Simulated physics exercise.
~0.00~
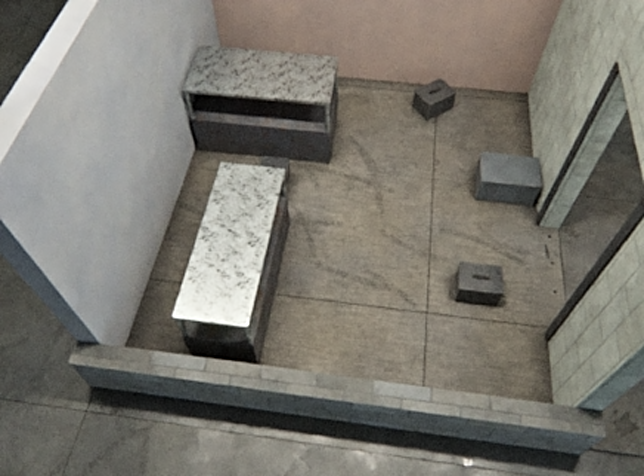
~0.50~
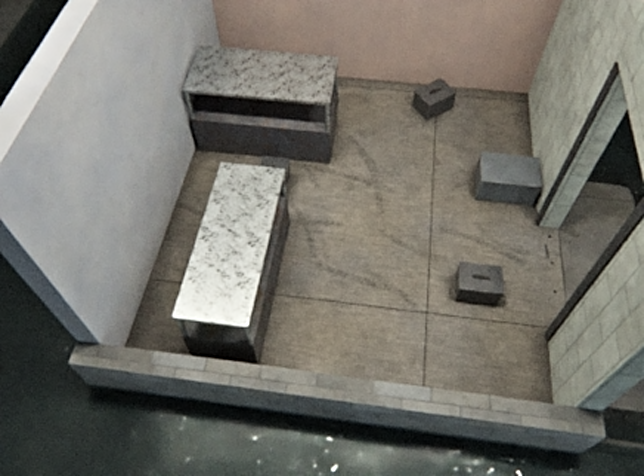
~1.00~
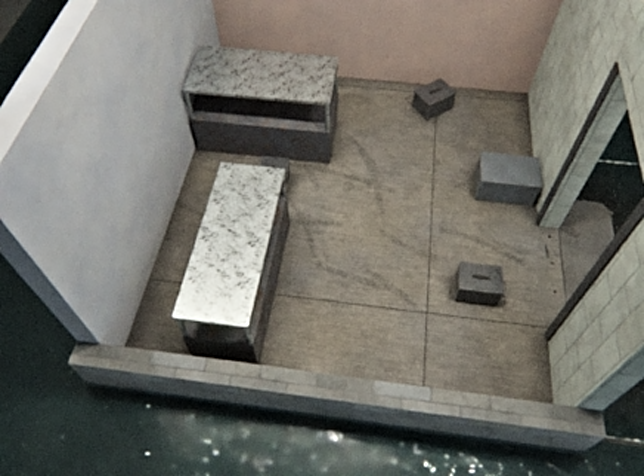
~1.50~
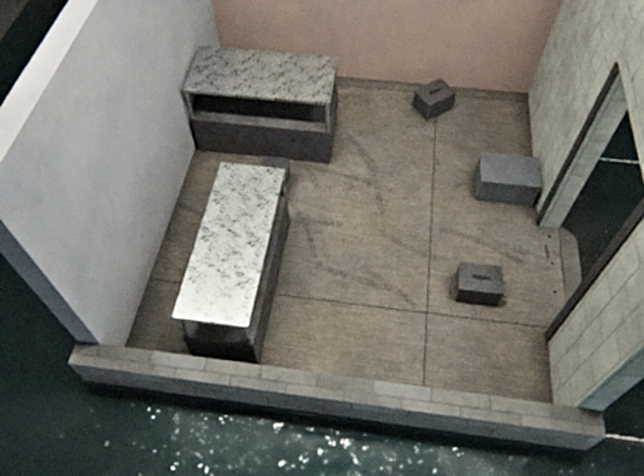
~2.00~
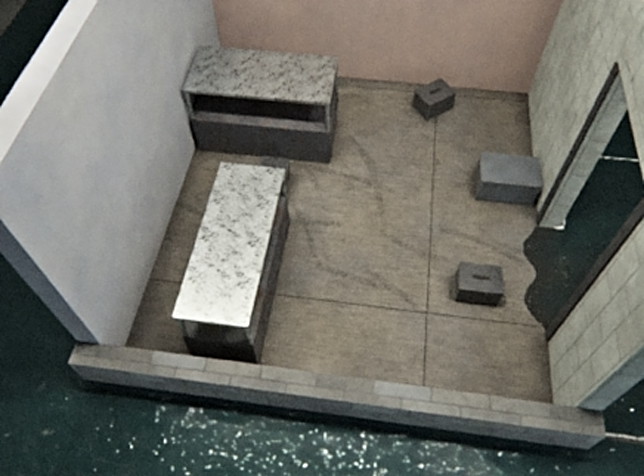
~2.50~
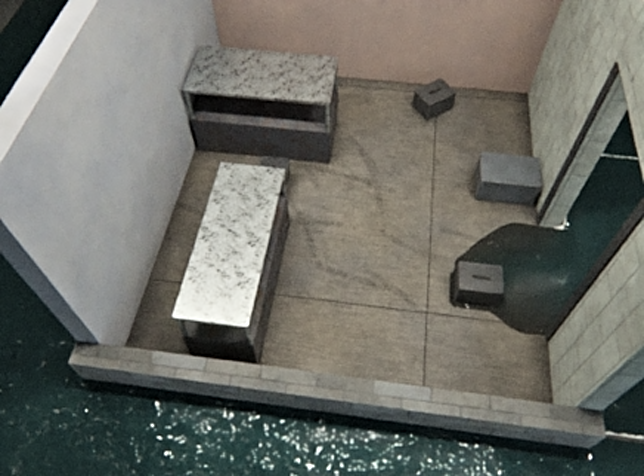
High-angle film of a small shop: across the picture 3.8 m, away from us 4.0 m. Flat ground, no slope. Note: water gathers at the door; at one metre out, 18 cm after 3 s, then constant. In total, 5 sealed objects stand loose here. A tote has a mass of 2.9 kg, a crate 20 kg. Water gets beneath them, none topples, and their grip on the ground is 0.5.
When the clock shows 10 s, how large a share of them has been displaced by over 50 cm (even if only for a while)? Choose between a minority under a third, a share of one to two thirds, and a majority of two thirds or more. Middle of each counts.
A share of one to two thirds.
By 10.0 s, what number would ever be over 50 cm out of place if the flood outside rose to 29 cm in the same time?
The count would be 3.
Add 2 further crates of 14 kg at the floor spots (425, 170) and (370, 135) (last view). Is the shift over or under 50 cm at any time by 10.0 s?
In that order: Within the mark, within the mark.
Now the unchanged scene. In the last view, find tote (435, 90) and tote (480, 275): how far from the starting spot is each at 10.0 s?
The first is 80 cm from its start, the second 100 cm.
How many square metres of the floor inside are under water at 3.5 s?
I'd estimate close to 3.5 m2.
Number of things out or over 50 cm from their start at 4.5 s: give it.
By then the count is 1.
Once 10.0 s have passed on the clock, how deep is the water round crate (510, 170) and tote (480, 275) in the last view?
I'd estimate 3 cm for the first and 8 cm for the second.
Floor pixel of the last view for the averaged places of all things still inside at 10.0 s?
Near (378, 210).
After 3.5 s 1 of 5 are over 50 cm from their spots; 0 afloat.
After 4.5 s 1 of 5 are over 50 cm from their spots; 0 afloat.
After 7.0 s 2 of 5 are over 50 cm from their spots; 2 afloat.
After 10.0 s 3 of 5 are over 50 cm from their spots, and 3 have been at some point; 3 afloat.
